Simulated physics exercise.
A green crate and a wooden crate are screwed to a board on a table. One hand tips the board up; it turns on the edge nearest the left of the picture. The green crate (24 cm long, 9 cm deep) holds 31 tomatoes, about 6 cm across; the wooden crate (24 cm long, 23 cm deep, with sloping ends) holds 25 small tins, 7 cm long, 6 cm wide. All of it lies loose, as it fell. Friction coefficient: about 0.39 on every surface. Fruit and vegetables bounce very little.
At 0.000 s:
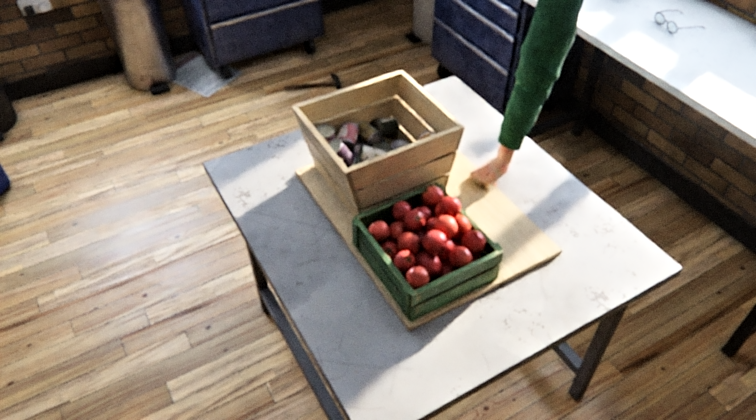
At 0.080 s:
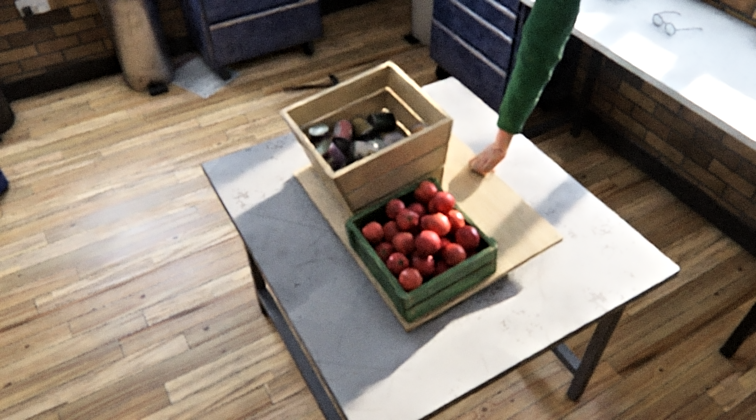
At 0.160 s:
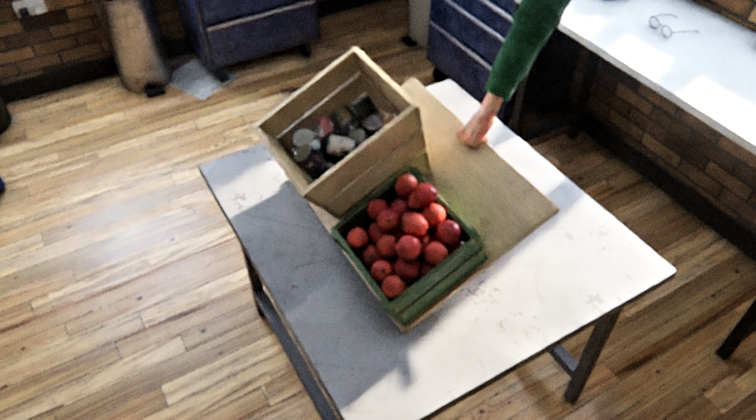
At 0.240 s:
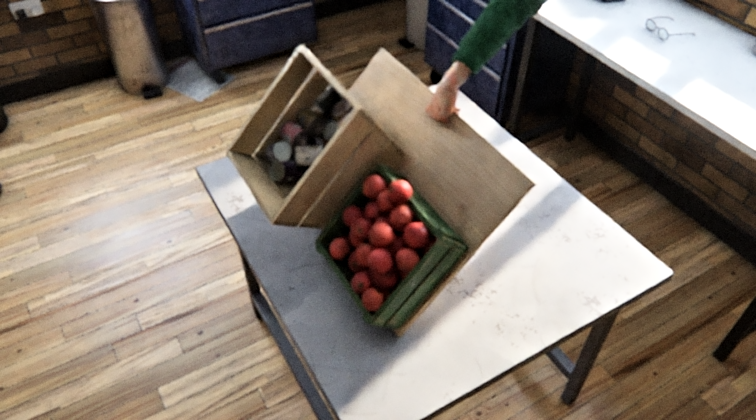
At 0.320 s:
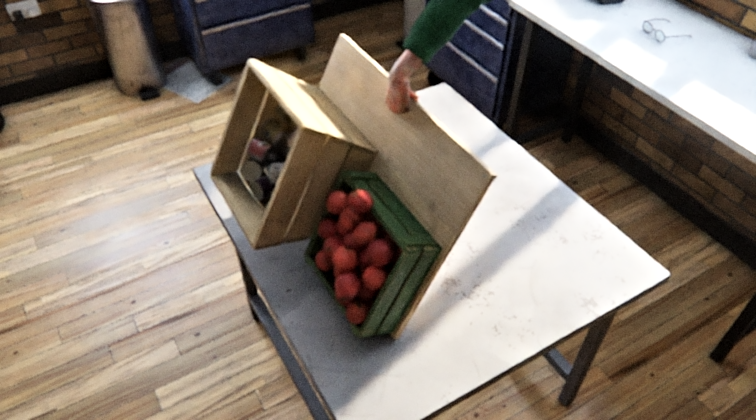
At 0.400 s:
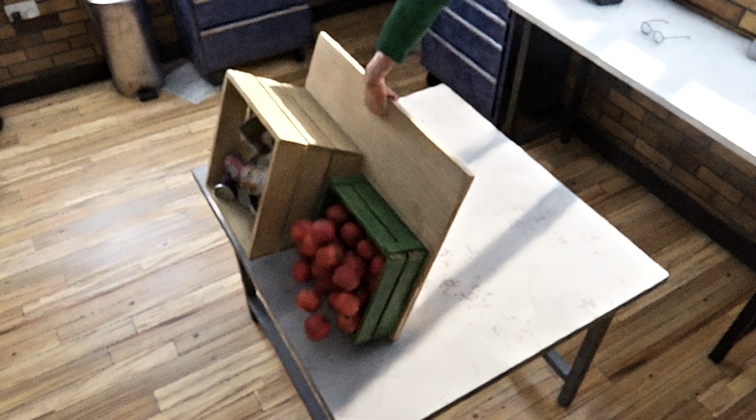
A hand tips up a board holding two crates, and red tomatoes tumble from the green one.
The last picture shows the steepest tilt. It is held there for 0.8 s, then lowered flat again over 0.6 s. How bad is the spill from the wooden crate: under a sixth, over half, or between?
The wooden crate loses from a sixth to a half of its small tins.
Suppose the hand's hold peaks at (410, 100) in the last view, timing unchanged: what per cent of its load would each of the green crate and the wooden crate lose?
In that case green crate 50, wooden crate 10 per cent.
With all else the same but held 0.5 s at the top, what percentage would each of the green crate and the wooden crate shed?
Then green crate 60, wooden crate 40 per cent.
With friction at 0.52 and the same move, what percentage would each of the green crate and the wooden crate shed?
In that case green crate 60, wooden crate 50 per cent.
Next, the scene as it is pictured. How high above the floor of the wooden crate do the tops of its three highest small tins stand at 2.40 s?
Some 14 cm.
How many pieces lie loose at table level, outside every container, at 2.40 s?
Some 3 pieces.
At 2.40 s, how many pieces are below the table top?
Some 25 pieces.
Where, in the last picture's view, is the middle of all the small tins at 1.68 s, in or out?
Near (325, 176).
After 0.72 s, tilt 70°; 19 of 31 out of the green crate and 8 of 25 out of the wooden crate.
After 1.12 s, tilt 70°; 19 of 31 out of the green crate and 10 of 25 out of the wooden crate.
After 1.68 s, tilt 7°; 19 of 31 out of the green crate and 10 of 25 out of the wooden crate.
When it is over (at 2.40 s), 19 of 31 out of the green crate and 10 of 25 out of the wooden crate. Asked share, 10 of 25, 40 per cent.
